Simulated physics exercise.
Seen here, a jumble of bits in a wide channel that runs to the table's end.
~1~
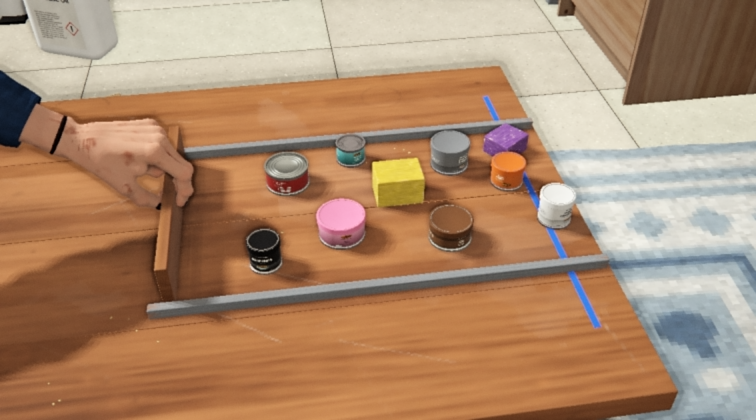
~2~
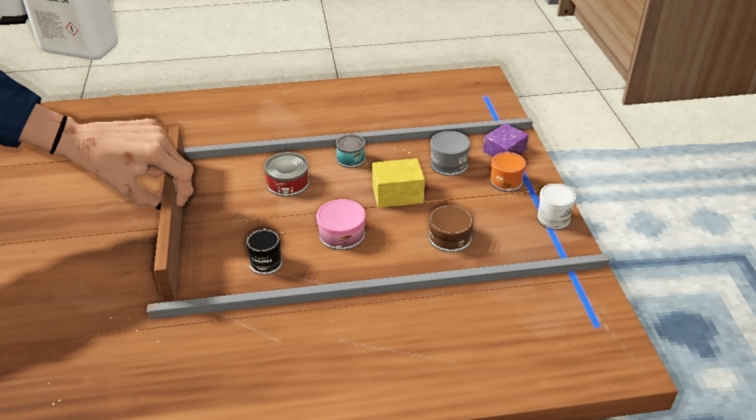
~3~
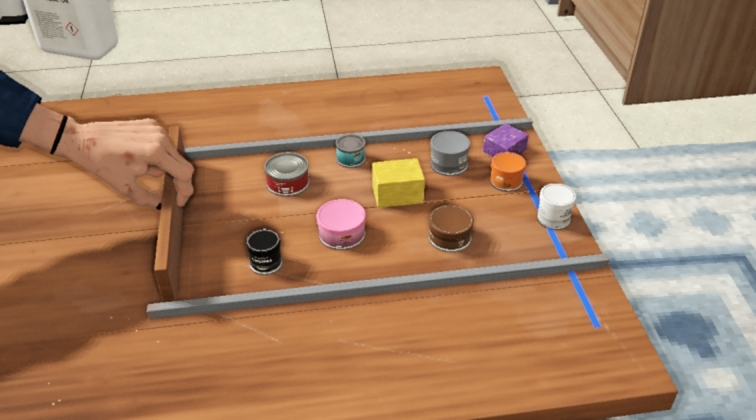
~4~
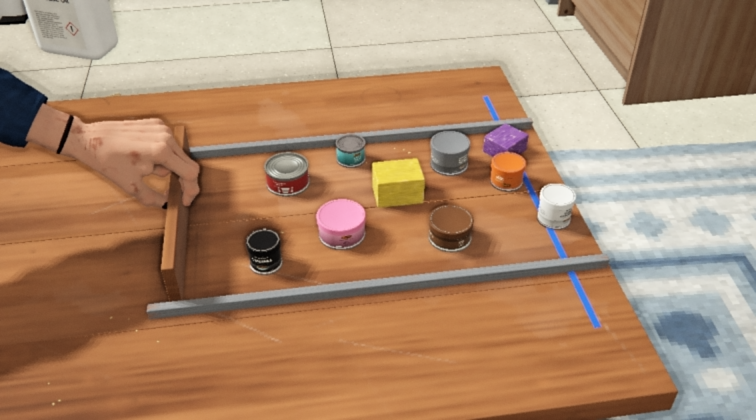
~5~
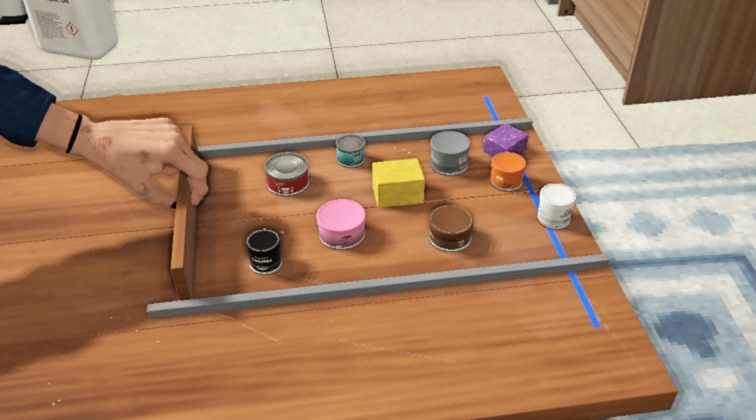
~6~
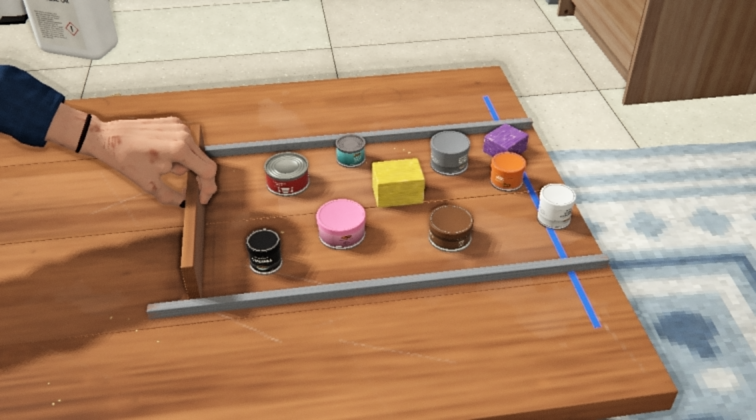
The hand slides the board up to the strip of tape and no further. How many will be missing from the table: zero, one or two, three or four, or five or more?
Outcome: The number that fall off is five or more.
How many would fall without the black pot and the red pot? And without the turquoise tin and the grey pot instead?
The counts: 3 and 4.
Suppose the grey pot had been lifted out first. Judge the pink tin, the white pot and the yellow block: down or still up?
The pink tin does not fall; the white pot goes over; the yellow block survives.
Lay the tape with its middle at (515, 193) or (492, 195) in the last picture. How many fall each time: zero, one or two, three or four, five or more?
Taking them in turn, three to four; 1 or 2.
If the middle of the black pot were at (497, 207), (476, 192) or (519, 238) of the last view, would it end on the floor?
In that order, it falls; tumbles off; drops off.
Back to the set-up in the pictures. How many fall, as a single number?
It comes to 5.
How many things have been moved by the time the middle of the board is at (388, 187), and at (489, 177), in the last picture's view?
6 and 10.
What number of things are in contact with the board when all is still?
The number is 5.
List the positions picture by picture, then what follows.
In the first picture, white pot (556, 206); purple block (506, 143); orange tin (508, 172); board (172, 208); tape (532, 191).
In the second picture, purple block (506, 143); black pot (265, 252).
In the third picture, orange tin (508, 172); brown pot (451, 228).
In the fourth picture, white pot (556, 207); grey pot (450, 153).
In the fifth picture, purple block (506, 143); yellow block (398, 183).
In the sixth picture, white pot (556, 207); purple block (506, 143); orange tin (508, 172); board (196, 206); tape (532, 191).
Soon after, none off yet; white pot at rest near (556, 207); purple block at rest near (506, 143); orange tin at rest near (508, 172).
At rest, the number that fall off is five or more; fallen, brown pot, grey pot, orange tin, purple block and white pot.
